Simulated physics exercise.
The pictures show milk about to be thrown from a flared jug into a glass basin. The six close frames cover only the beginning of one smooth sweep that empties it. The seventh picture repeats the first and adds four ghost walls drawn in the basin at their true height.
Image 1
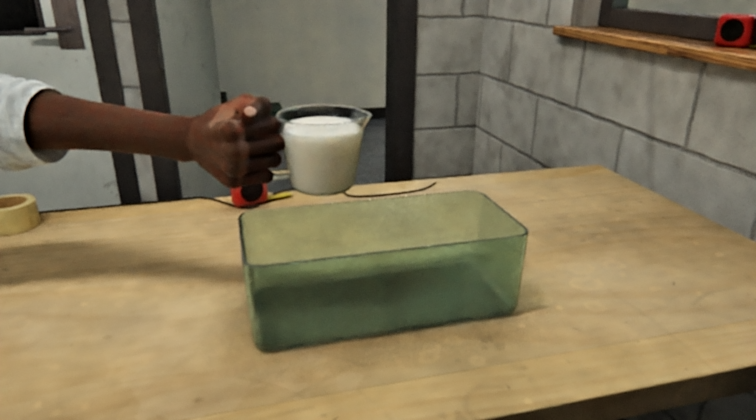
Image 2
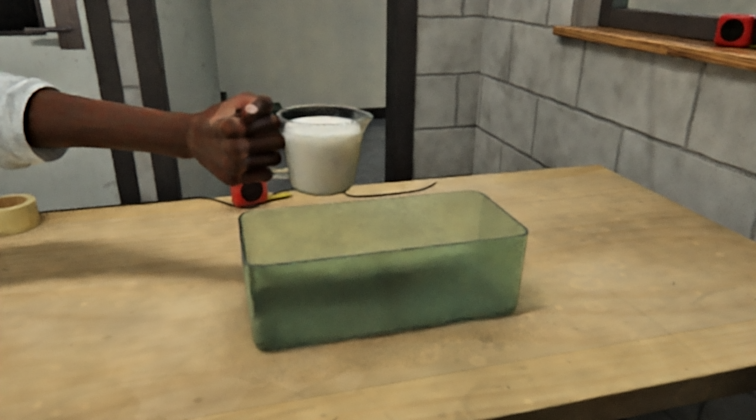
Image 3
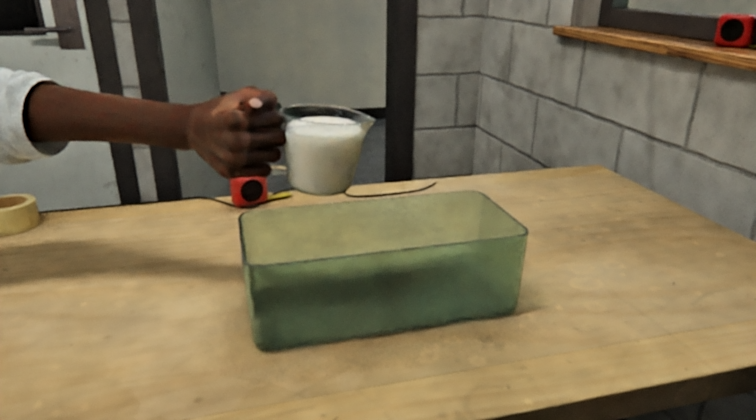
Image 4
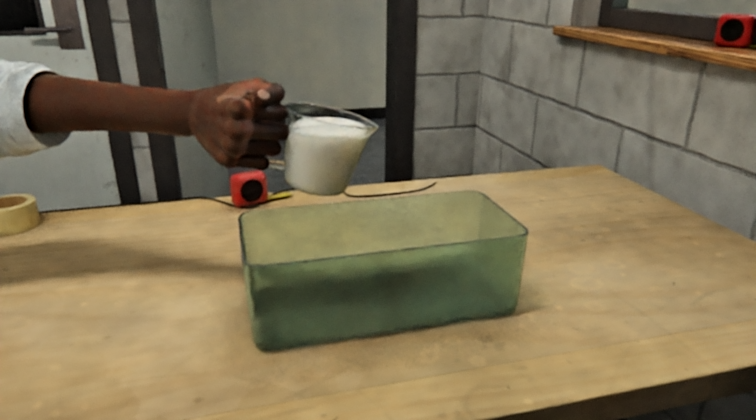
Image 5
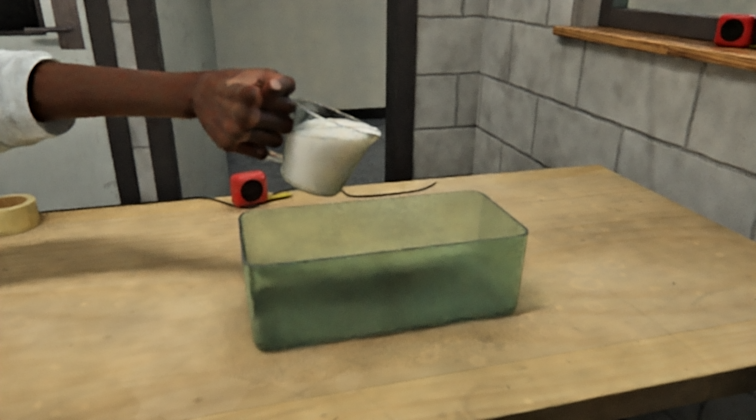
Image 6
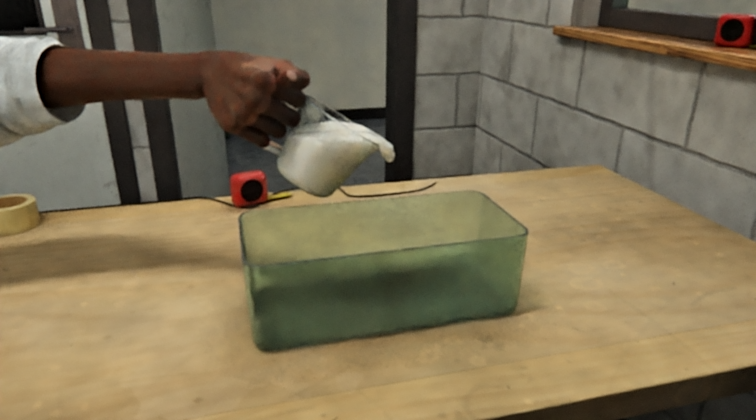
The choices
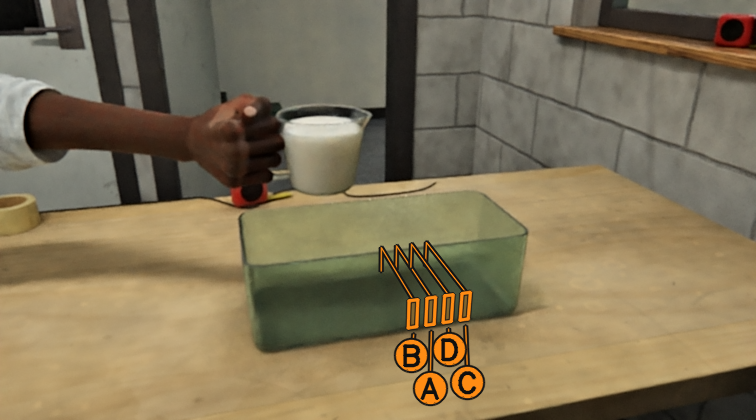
A hand holding a jug of milk above a glass basin, then gradually tilting it rightward until milk slips over the lip.
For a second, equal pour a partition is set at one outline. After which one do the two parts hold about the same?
The answer is slot A.
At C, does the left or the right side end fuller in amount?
More ends on the left.
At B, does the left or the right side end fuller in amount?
The right one.
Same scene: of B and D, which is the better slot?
Slot B.
In orange, A at (431, 331); B at (413, 334); C at (465, 326); D at (448, 328).
If A is chosen, about 55 % ends left of the wall and 45 % right of it.
If B is chosen, about 20 % ends left of the wall and 79 % right of it.
If C is chosen, about 92 % ends left of the wall and 6 % right of it.
If D is chosen, about 90 % ends left of the wall and 9 % right of it.
